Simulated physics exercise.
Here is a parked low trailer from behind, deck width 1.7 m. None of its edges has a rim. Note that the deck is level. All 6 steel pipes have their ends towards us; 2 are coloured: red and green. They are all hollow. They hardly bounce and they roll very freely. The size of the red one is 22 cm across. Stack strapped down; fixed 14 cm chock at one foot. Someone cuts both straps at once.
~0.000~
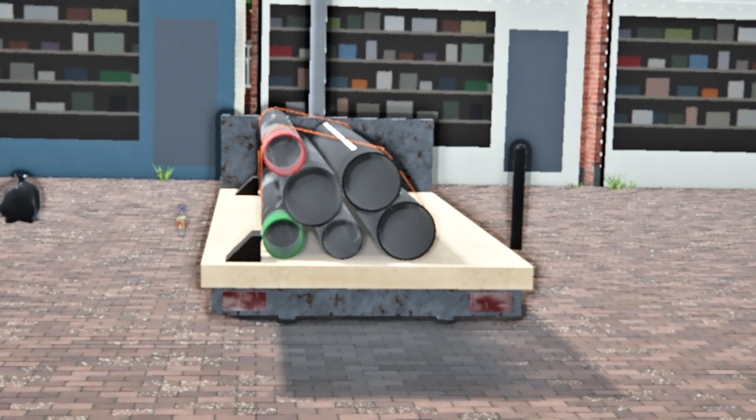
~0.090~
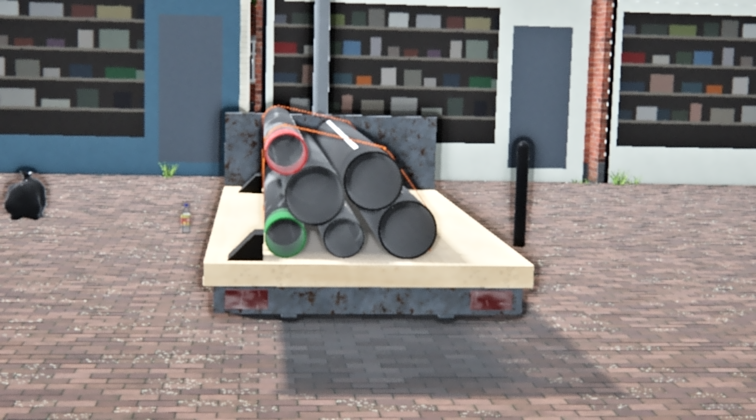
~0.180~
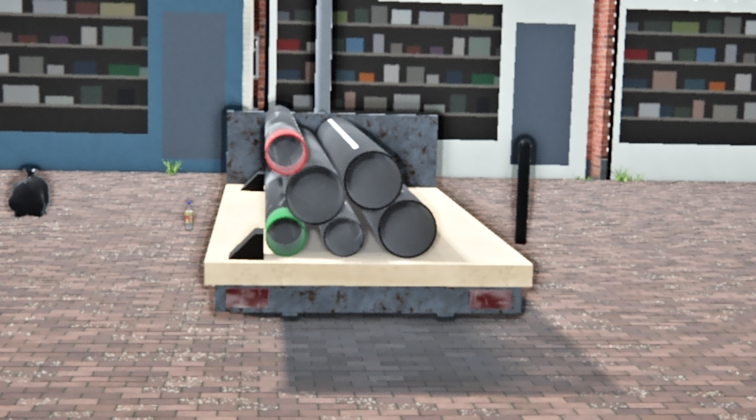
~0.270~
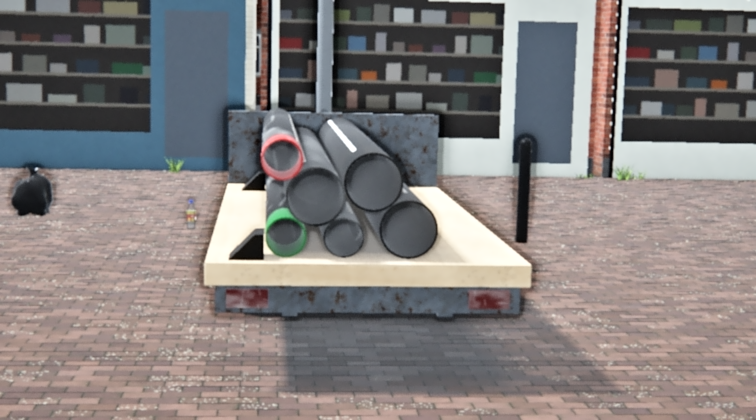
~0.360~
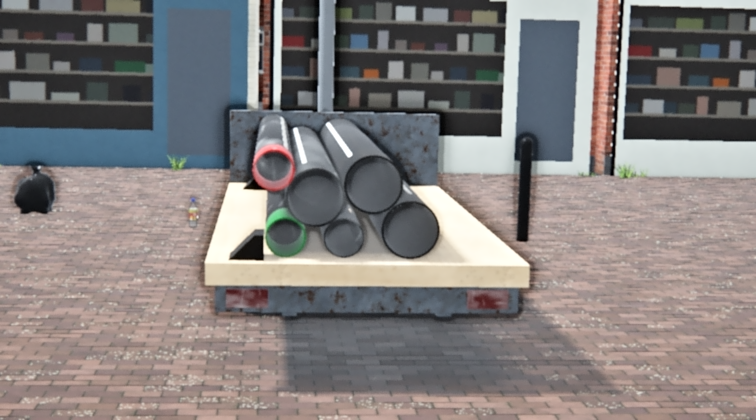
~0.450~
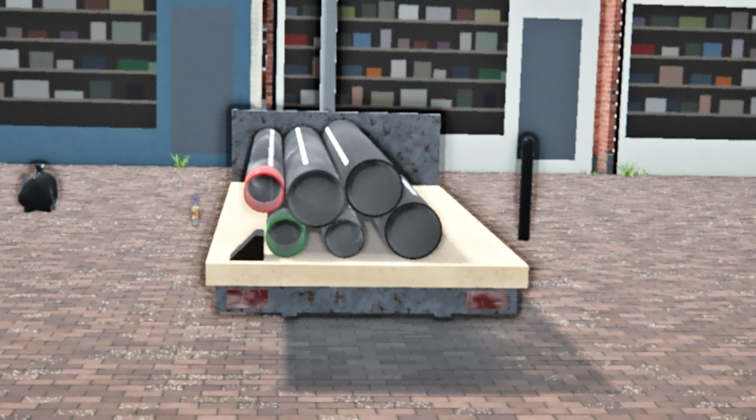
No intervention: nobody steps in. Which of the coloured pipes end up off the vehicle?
Red: Off the vehicle; green: Still aboard.
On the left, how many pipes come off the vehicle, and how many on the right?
By side, that's 1 to the left and 3 to the right.
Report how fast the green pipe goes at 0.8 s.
Speed: Approx. 0.0 m/s.
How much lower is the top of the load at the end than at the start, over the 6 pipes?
35 cm.
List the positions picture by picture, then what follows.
Red at (284, 154), green at (283, 239); straps on; chock at (256, 248); the deck is level; 3 of the 6 lie on the deck itself, in the first picture.
Red at (286, 153), green at (285, 238); straps on, in the second picture.
Red at (286, 154), green at (286, 237); no straps, in the third picture.
Red at (282, 159), green at (286, 237); no straps, in the fourth picture.
Red at (274, 170), green at (285, 238); no straps, in the fifth picture.
Red at (264, 192), green at (286, 238); no straps; chock at (259, 247), in the sixth picture.
After 0.8 s, red is dropping off the left side; green is on the deck, 40 cm from the left edge; 1 gone from the deck.
After 1.0 s, red is dropping off the left side; no change for green; 1 gone from the deck.
At rest (6.6 s), red is down on the left; green is on the deck, 40 cm from the left edge; 4 gone from the deck.
